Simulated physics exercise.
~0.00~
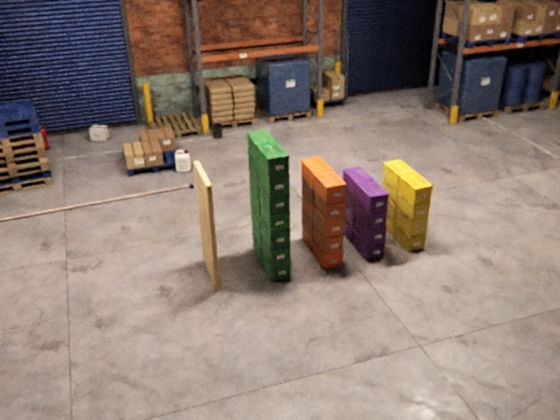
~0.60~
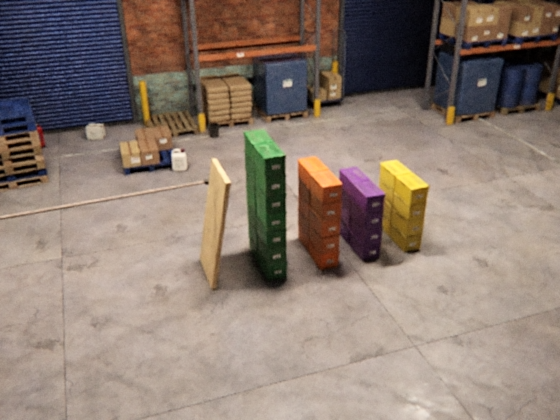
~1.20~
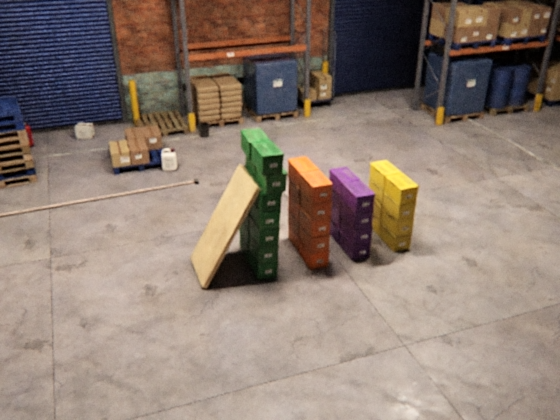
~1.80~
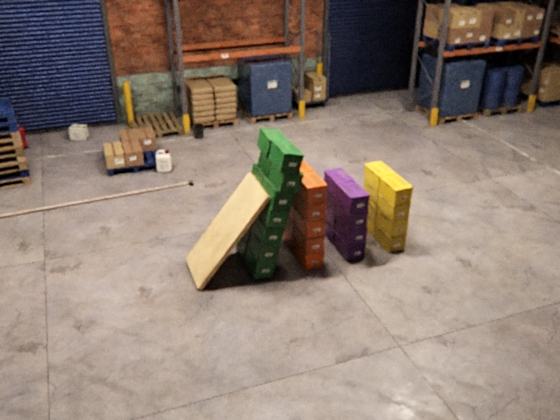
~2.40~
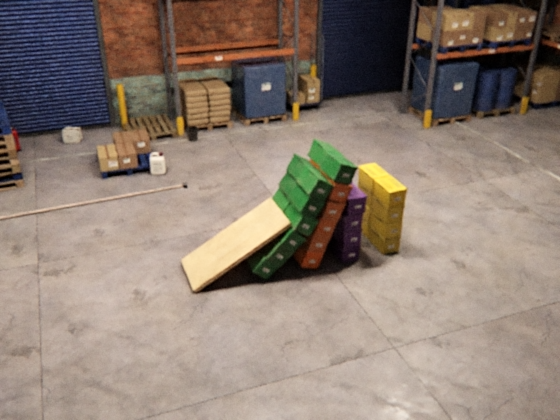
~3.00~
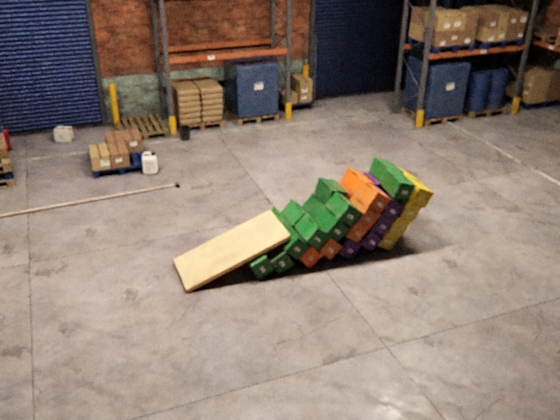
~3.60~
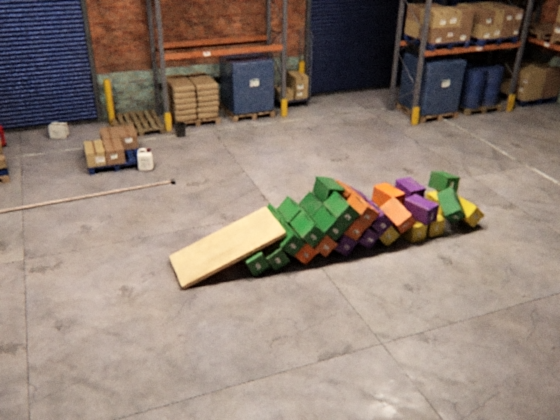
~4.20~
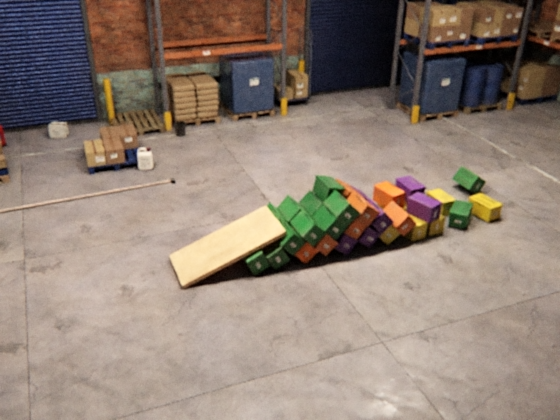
A wooden board tips right into the green stack, toppling the orange, purple and yellow stacks.
